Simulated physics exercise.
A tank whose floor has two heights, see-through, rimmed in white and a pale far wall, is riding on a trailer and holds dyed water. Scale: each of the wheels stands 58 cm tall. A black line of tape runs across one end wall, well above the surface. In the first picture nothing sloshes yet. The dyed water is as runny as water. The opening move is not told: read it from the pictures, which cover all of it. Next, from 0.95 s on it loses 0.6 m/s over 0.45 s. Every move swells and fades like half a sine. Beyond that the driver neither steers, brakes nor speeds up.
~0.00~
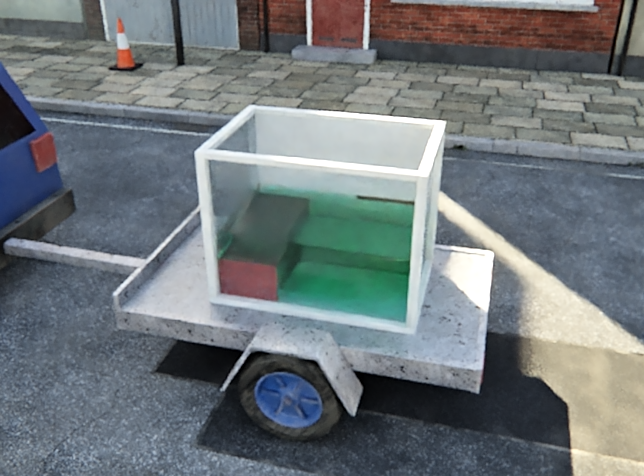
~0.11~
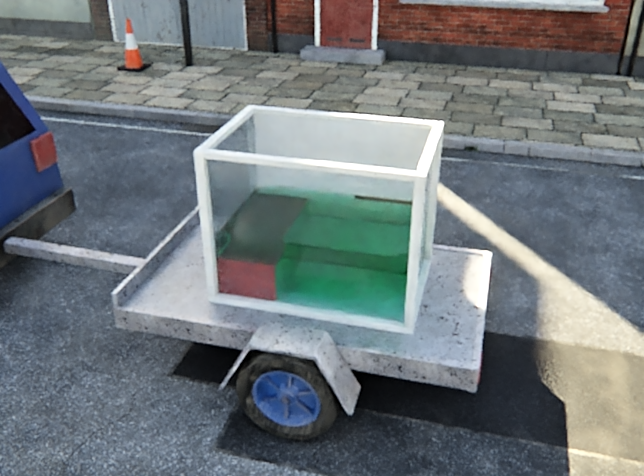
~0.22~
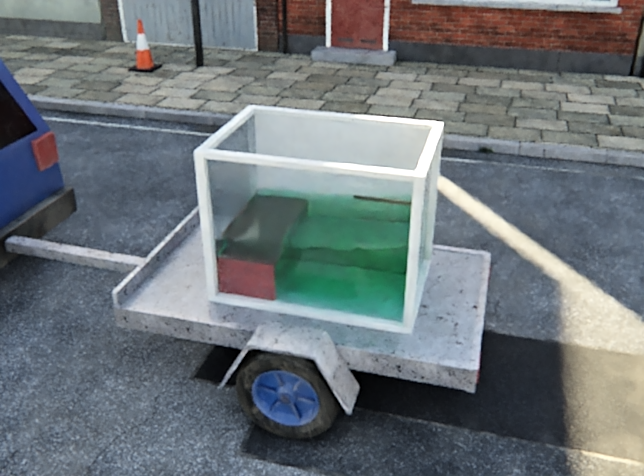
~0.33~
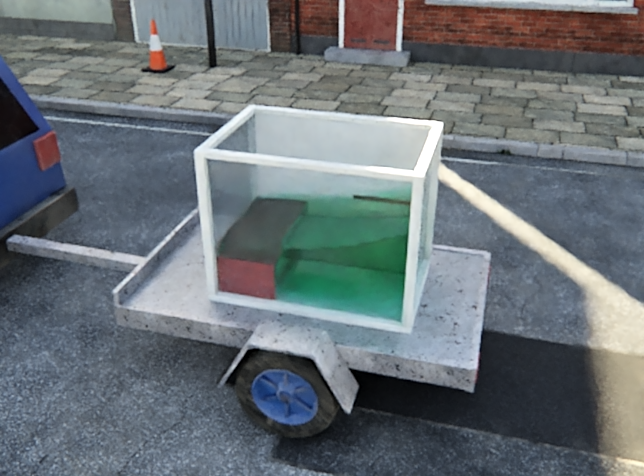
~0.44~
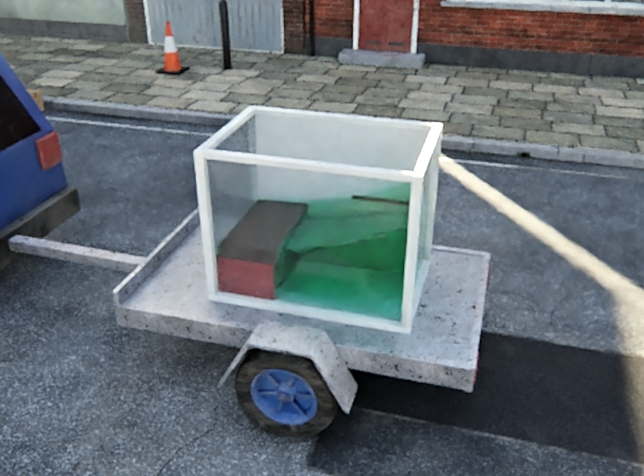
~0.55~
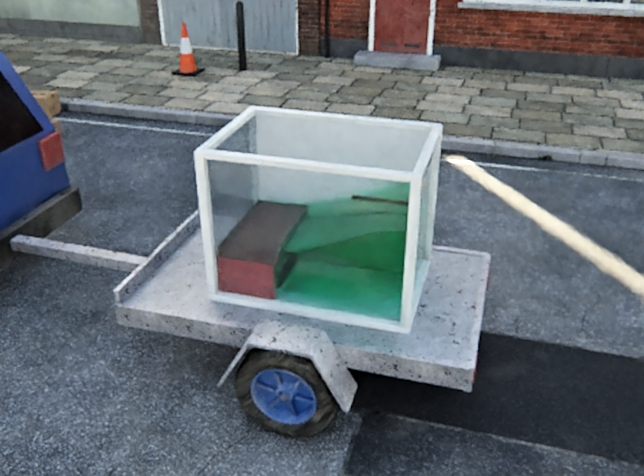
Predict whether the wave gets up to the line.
It stays below the line.
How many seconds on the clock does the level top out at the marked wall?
At about 2.2 s.
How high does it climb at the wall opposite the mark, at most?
About 85 cm.
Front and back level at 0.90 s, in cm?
About 32 cm in front and 40 cm behind.
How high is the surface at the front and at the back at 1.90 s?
Front 38 cm, back 46 cm.
By 0.90 s it stands 39 cm high behind and 32 cm in front; all of it is still inside.
By 1.40 s it stands 26 cm high behind and 69 cm in front; all of it is still inside.
By 1.90 s it stands 45 cm high behind and 37 cm in front; all of it is still inside.
By 4.39 s the waves are smaller; the highest at the back wall was 58 cm, at 2.15 s, against a line at 73 cm.
